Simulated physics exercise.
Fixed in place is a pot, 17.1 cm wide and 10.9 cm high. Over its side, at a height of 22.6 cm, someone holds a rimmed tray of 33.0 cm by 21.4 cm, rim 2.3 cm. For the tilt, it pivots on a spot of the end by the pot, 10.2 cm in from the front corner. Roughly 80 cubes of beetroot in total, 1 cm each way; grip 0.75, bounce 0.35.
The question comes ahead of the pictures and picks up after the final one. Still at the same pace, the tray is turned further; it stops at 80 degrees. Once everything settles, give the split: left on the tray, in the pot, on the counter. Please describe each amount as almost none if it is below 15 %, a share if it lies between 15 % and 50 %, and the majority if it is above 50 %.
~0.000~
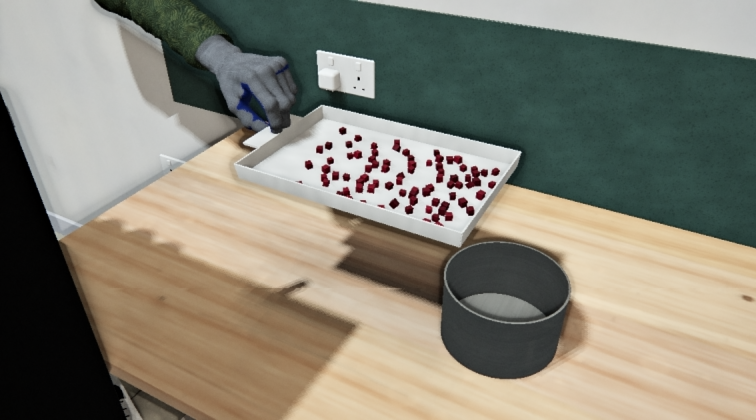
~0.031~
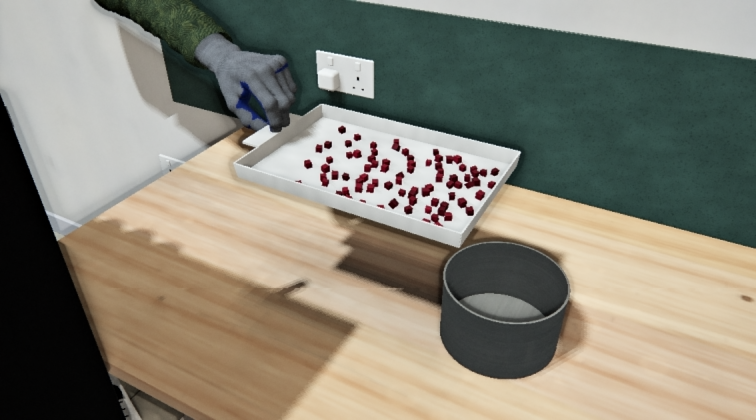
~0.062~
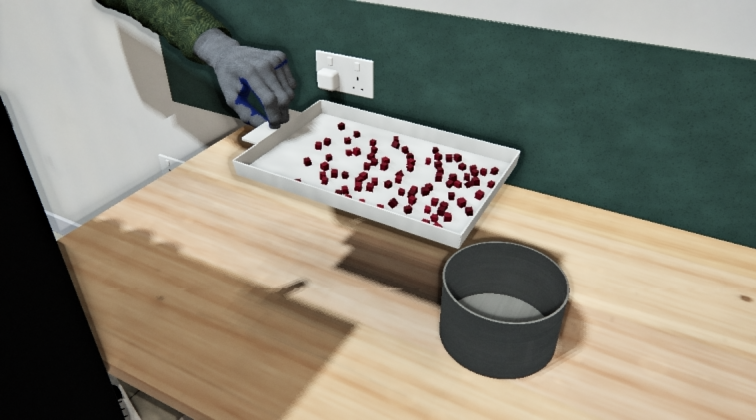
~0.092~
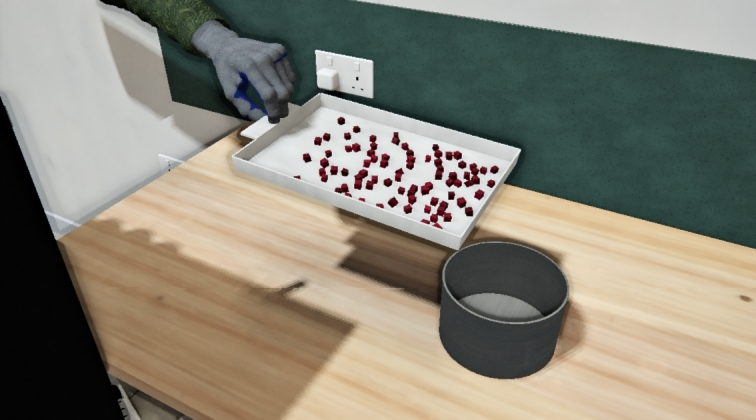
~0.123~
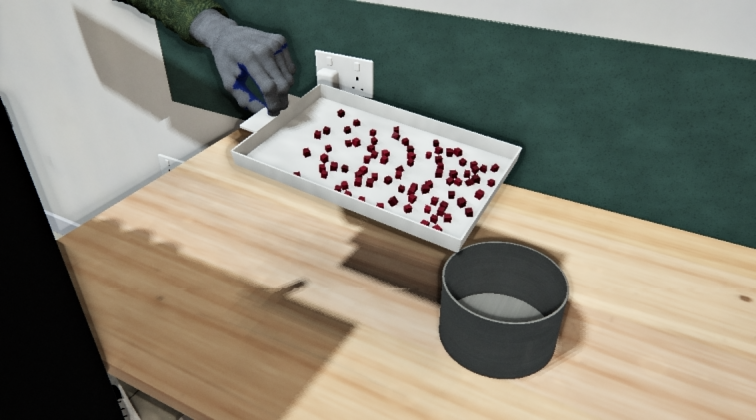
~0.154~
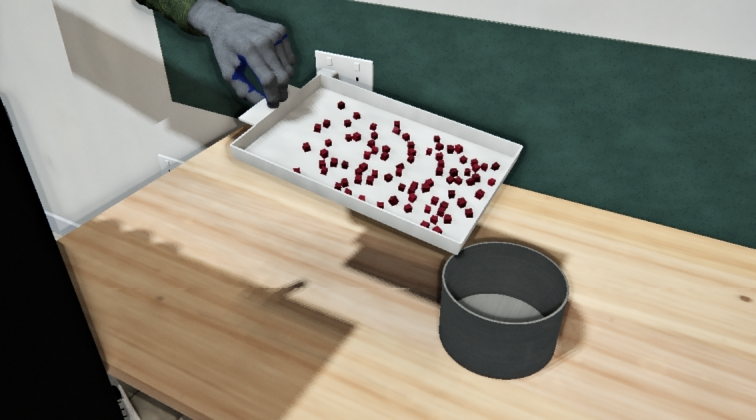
In the end left on the tray: I expect a notable fraction of the load there, pot: I expect a mere dribble of the load there, counter: I expect the major share of the load there.
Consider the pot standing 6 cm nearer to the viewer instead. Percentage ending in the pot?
In that case some 45 per cent.
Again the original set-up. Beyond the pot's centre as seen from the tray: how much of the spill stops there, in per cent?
About 70 percent of the spill.
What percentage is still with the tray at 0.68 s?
It works out to near 100 per cent of the load.
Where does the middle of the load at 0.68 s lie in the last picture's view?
My estimate is roughly (442, 230).
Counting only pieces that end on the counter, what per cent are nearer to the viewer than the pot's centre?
Estimate: Close to 100 per cent of the pieces.
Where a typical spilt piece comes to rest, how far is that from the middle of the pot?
18 cm.
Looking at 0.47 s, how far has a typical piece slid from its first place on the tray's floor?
Roughly 2 cm.
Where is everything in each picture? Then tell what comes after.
In the first picture, tray tilt 0 degrees, front corners at (237, 164) and (461, 231); middle of the pieces at (401, 176); pot at (507, 279).
In the second picture, tray tilt 0 degrees, front corners at (236, 163) and (460, 232); middle of the pieces at (400, 176).
In the third picture, tray tilt 2 degrees, front corners at (235, 160) and (460, 233); middle of the pieces at (400, 174).
In the fourth picture, tray tilt 4 degrees, front corners at (234, 156) and (460, 235), lowest corner right front; middle of the pieces at (400, 172).
In the fifth picture, tray tilt 7 degrees, front corners at (234, 151) and (460, 238), lowest corner right front; middle of the pieces at (400, 169).
In the sixth picture, tray tilt 10 degrees, front corners at (233, 145) and (460, 241), lowest corner right front; middle of the pieces at (400, 167); pot at (505, 279). The tray's pace is about 110 degrees a second.
After 0.47 s, tilt 45 degrees; the tray holds 100 %, the pot 0 %.
Then, at 0.68 s, tilt 67 degrees; the tray holds 100 %, the pot 0 %.
After 1.01 s, tilt 80 degrees; the tray holds 45 %, the pot 0 %.
At rest (2.3 s), tray 40 %, pot 5 %, counter 60 %.
